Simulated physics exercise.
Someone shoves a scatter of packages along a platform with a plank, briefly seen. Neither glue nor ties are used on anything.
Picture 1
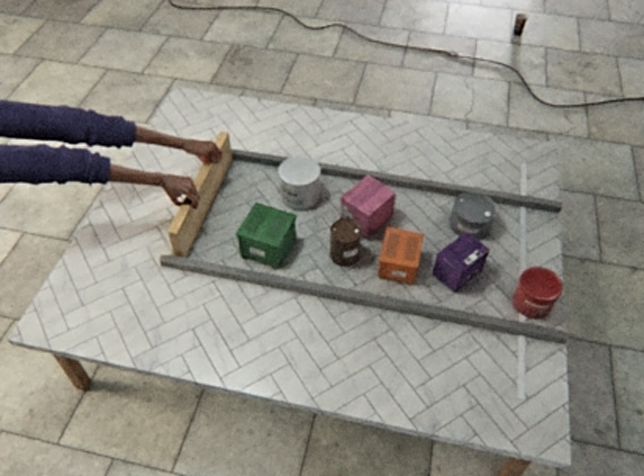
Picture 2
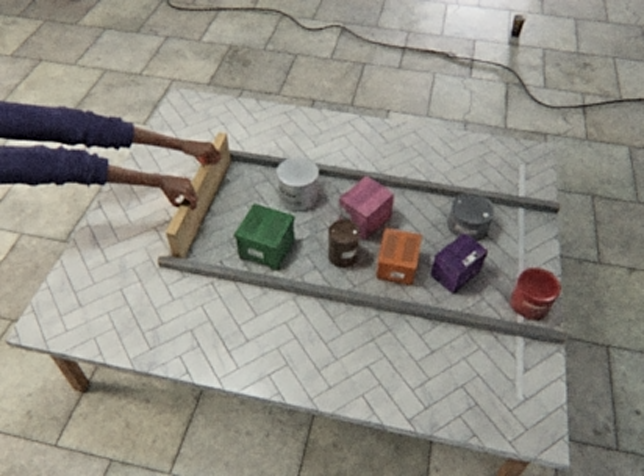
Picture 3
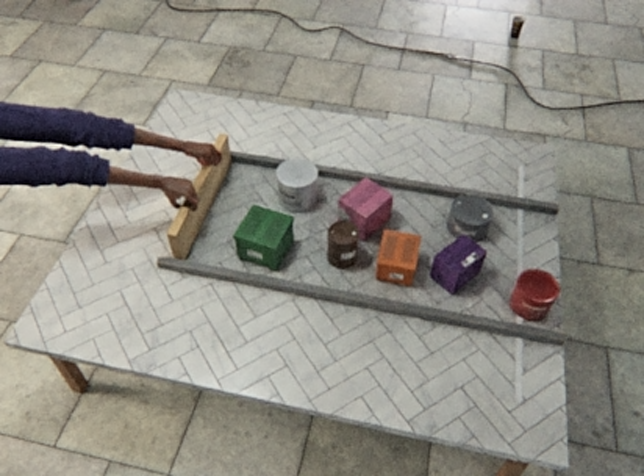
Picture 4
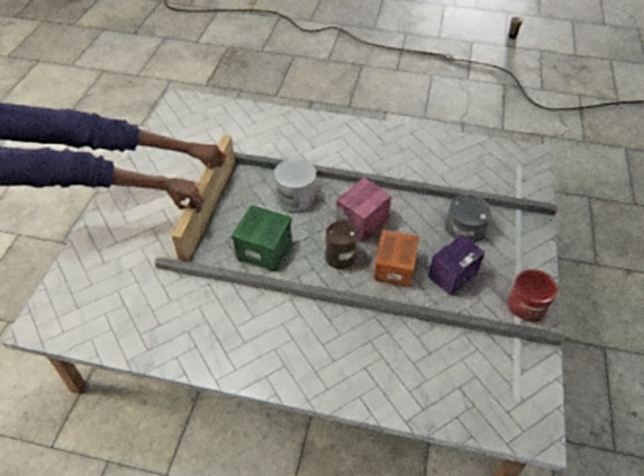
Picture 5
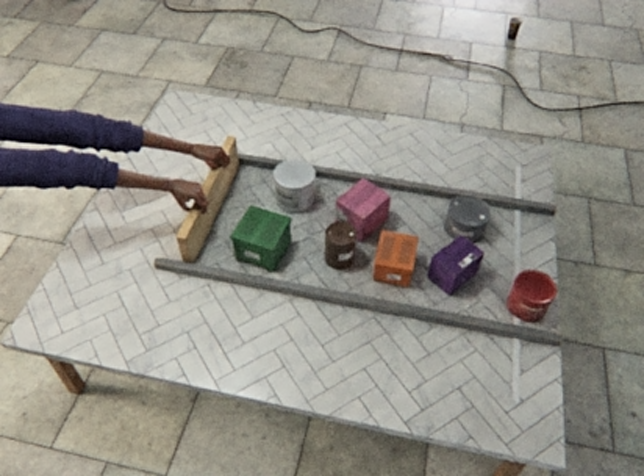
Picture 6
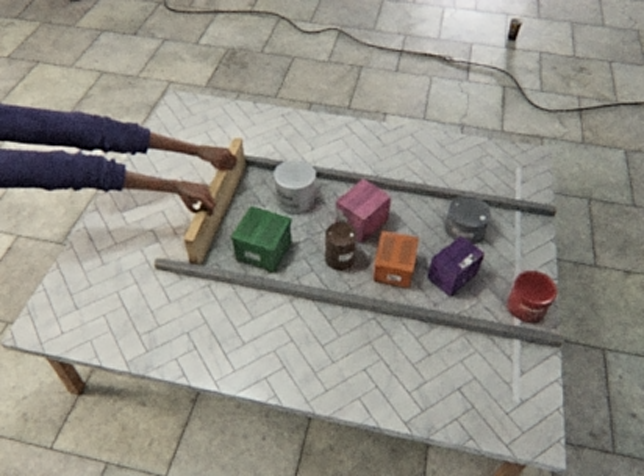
At first, two hands hold a wooden plank upright at the left end of a tiled platform, with a scatter of coloured boxes and round containers lying between two grey rails. The hands then slide the plank slightly to the right, narrowing the gap, while the packages barely change position.
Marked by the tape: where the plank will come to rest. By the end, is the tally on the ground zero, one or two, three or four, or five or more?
Well, the ones that get knocked off number no fewer than five.
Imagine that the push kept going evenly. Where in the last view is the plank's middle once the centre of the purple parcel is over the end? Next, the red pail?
The middle is at (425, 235) when it's the purple parcel, and at (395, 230) when it's the red pail.
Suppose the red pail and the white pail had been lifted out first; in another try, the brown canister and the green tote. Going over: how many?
The counts: 4 and 3.
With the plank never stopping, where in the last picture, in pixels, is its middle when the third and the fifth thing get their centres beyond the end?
Its centre point is roughly (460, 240) and later (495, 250).
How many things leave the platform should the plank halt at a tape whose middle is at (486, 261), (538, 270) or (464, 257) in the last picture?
The counts would be 3, 8 and 3.
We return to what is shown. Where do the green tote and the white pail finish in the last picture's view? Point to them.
Answer: First (546, 292), after that (544, 230).
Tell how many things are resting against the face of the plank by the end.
Contact count: 2.
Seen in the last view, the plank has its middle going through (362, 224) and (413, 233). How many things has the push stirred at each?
By the first moment it's 6, by the second it's 8.
Soon after, none off yet; red pail at rest near (531, 297); grey canister at rest near (467, 220); purple parcel at rest near (455, 266).
Then, none off yet; red pail moved a little near (545, 301); grey canister at rest near (468, 220); purple parcel moved about its own width near (512, 278).
Further on, two off so far; red pail on the ground near (559, 380); grey canister moved about its own width near (523, 218); purple parcel falling near (581, 349).
At rest, the number that fall off is five or more; fallen, brown canister, pink box, orange tote, purple parcel, grey canister and red pail.
